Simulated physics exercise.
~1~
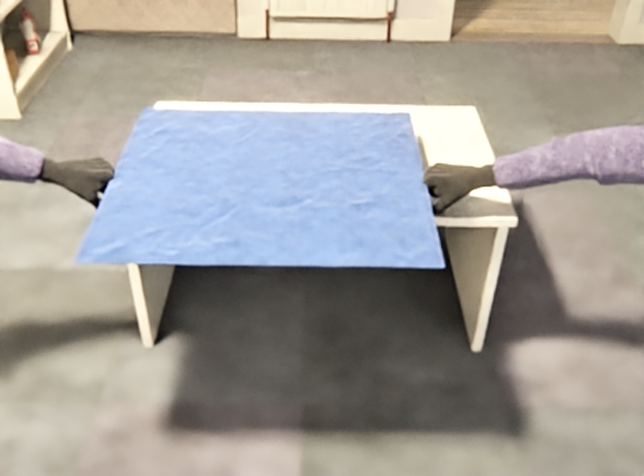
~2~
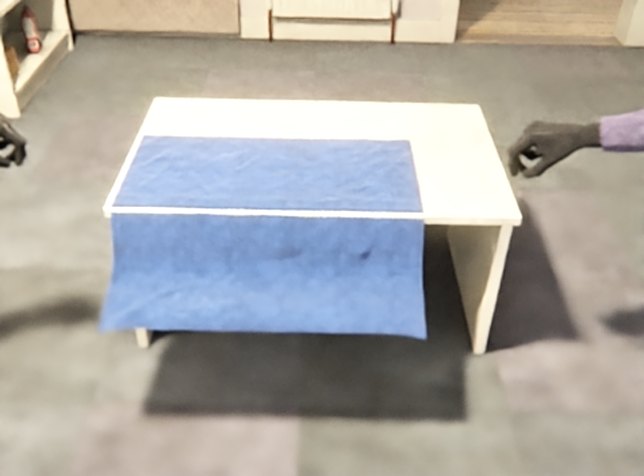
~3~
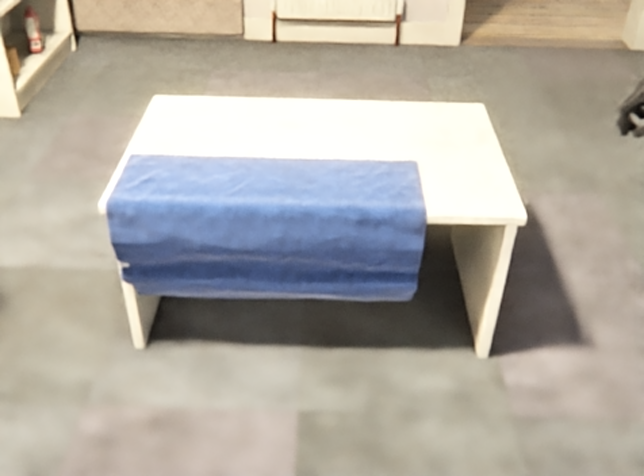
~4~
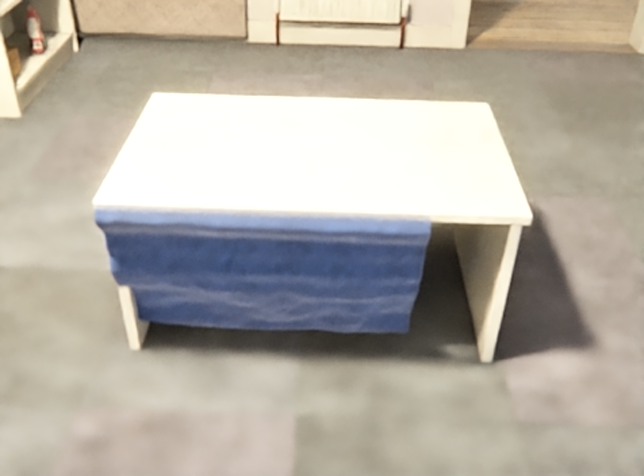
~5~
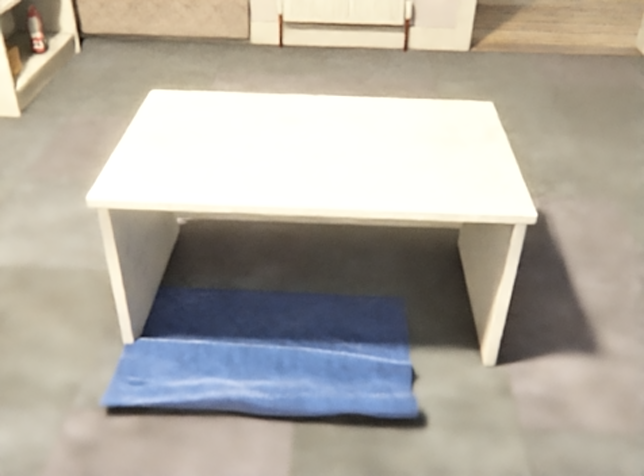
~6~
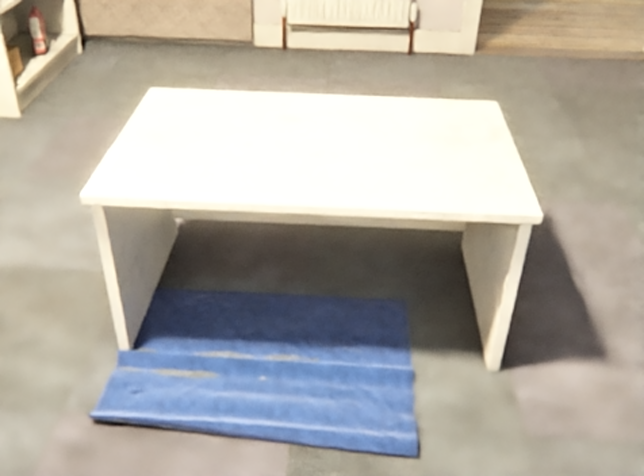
A blue scarf was held level over the front edge of a white desk by two gloved hands, which let go, and its front part dropped and hung down, pulling the rest off until it all lay on the floor.
